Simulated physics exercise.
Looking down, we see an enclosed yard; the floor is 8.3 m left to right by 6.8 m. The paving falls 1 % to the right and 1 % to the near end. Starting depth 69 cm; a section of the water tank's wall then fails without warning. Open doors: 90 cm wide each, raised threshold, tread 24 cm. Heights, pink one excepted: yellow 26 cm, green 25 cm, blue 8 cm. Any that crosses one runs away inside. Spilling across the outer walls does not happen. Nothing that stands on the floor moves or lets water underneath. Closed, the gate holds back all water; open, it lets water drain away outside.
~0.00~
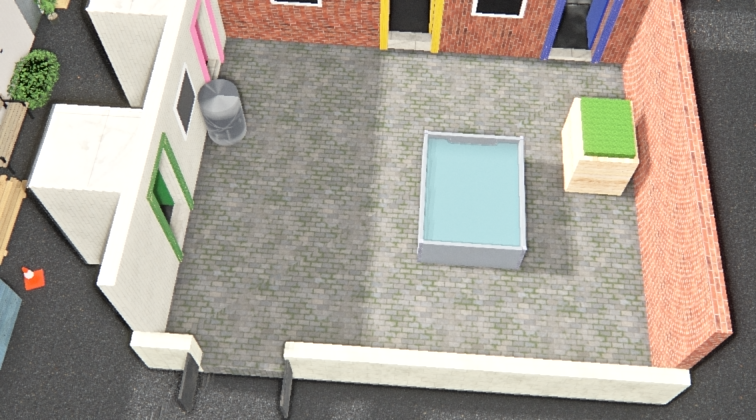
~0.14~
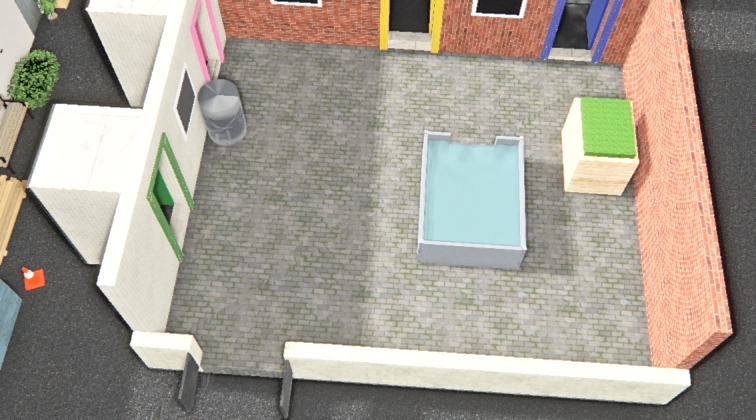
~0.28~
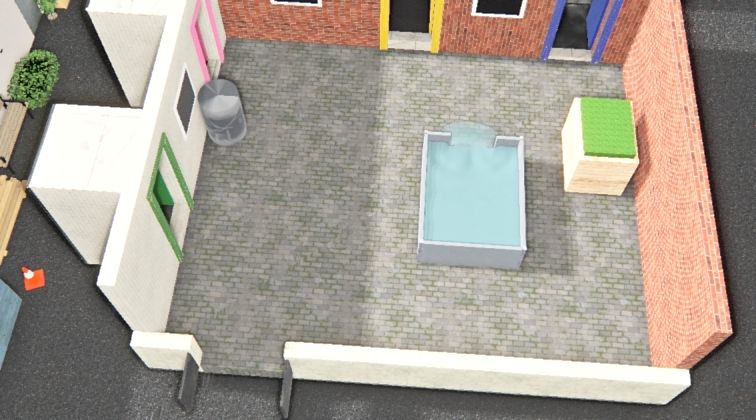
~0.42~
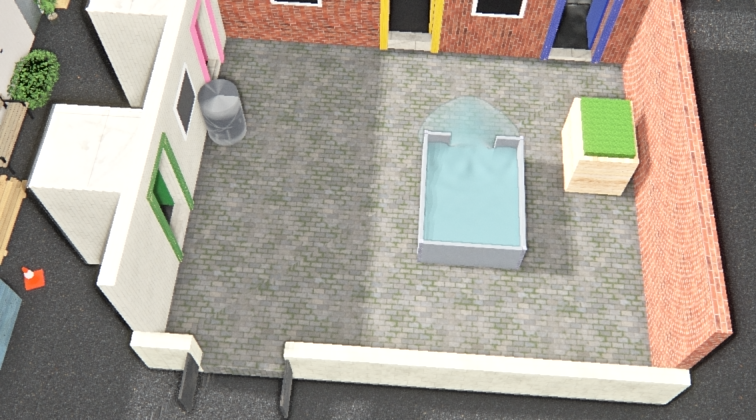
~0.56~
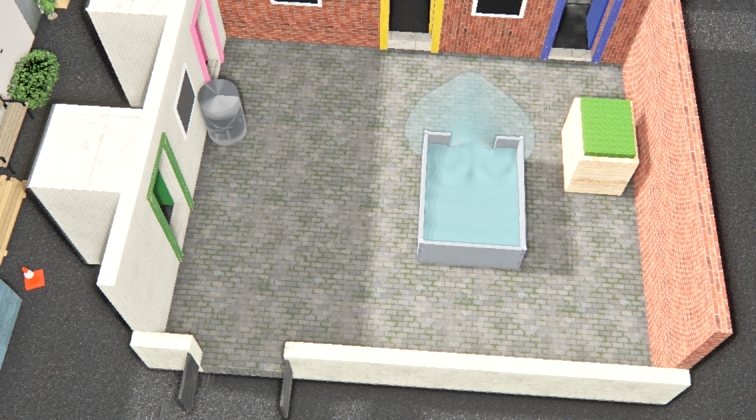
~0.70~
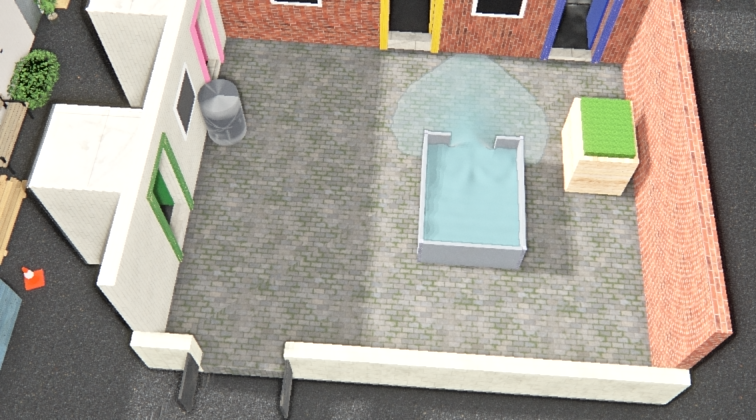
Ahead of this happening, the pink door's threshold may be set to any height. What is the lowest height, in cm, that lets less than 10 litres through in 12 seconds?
About 10 cm.
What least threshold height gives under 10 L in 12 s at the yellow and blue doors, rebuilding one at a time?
Some 18 cm for yellow, some 13.0 cm for blue.
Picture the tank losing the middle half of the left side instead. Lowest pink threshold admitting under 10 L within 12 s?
If so: Around 9.0 cm.
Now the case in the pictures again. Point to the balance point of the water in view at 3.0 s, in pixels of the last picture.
(469, 147), roughly.
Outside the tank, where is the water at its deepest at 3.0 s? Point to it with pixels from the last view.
About (623, 75).
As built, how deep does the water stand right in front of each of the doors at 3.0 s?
In cm - yellow: 16, pink: 2, green: 0, blue: 11.
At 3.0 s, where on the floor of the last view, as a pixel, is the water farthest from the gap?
Front tip: Approx. (226, 42) px.
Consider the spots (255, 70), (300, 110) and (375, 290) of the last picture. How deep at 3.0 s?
Some 3, 0 and 0 cm.
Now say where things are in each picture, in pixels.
In the first picture, still water, 69 cm deep, in the water tank at (473, 191); the pink door at (208, 48) is dry.
In the second picture, the gap is on the far side, the front 0.3 m out at a hidden place; the back of the water tank holds 69 cm.
In the third picture, the front is at (459, 124), 0.8 m from the gap on the far side; 0.7 m2 of floor is wet, 69 cm left at the back.
In the fourth picture, the front is at (463, 100), 1.4 m from the gap on the far side; 1.8 m2 of floor is wet, 69 cm left at the back.
In the fifth picture, the gap is on the far side, the front 2.1 m out at (469, 74); the back of the water tank holds 69 cm.
In the sixth picture, the gap is on the far side, the front 2.6 m out at (464, 53); the back of the water tank holds 64 cm; 3.8 m in a straight line remain to the pink door at (208, 48).
After 1.4 s water covers 15 % of the floor, deepest (37 cm) near (474, 153); it has not reached the pink door.
After 3.0 s water covers 25 % of the floor, deepest (28 cm) near (623, 75); it has not reached the pink door.
After 12.0 s water covers 90 % of the floor, deepest (10 cm) near (601, 131); 5 cm at the pink door, 6 litres in over its 11 cm threshold.
At the pink door as built, the water arrived by 3.2 s and peaked near 13 cm at 3.8 s.
Run again over the same 12 s with other heights there, 16 litres in over 9 cm, 3 litres over 12 cm. The limit of 10 litres is kept from about 10 cm up.
